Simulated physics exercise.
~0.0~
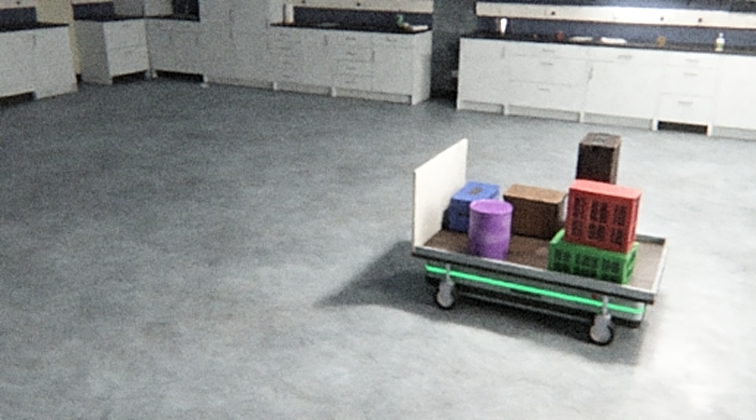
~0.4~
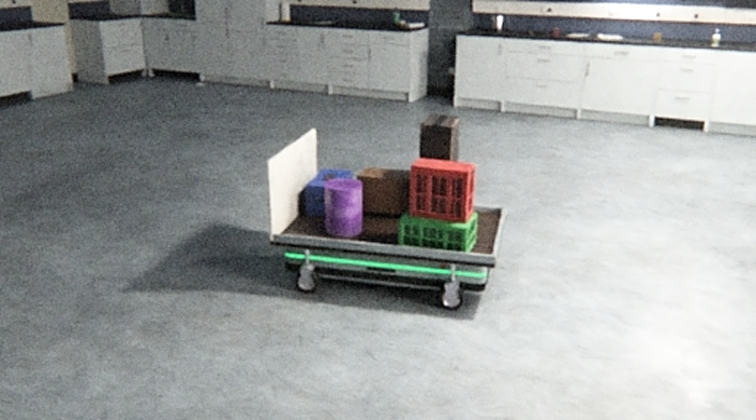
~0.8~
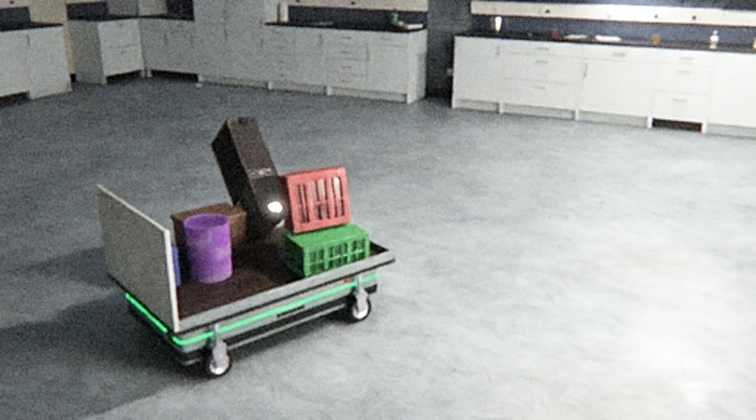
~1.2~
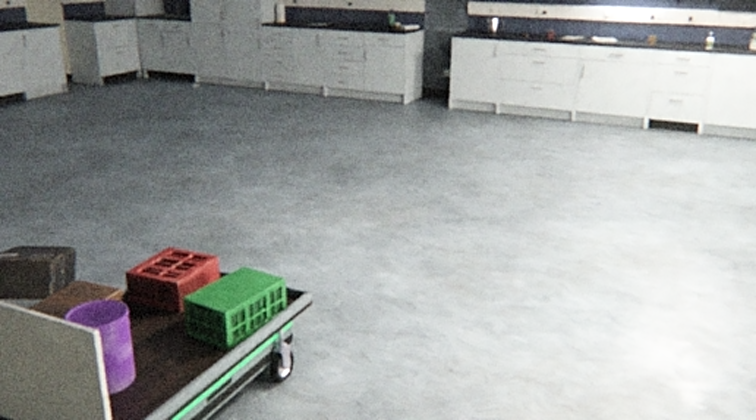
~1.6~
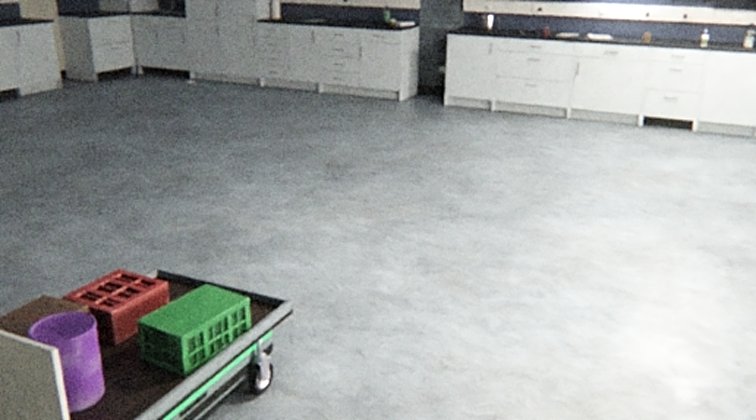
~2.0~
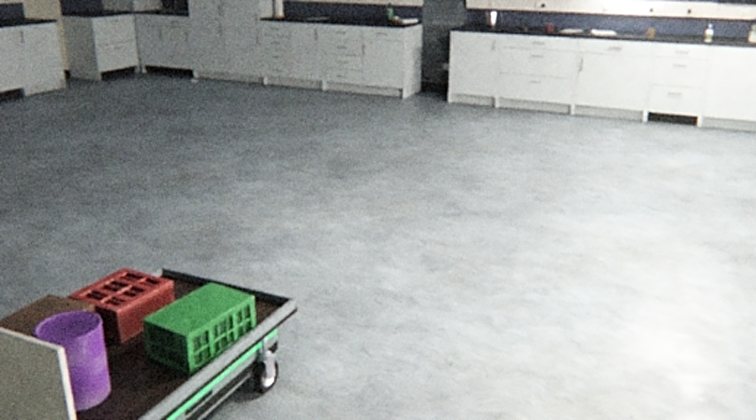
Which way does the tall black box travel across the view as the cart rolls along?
The black box moves to the left, tipping over along the way.
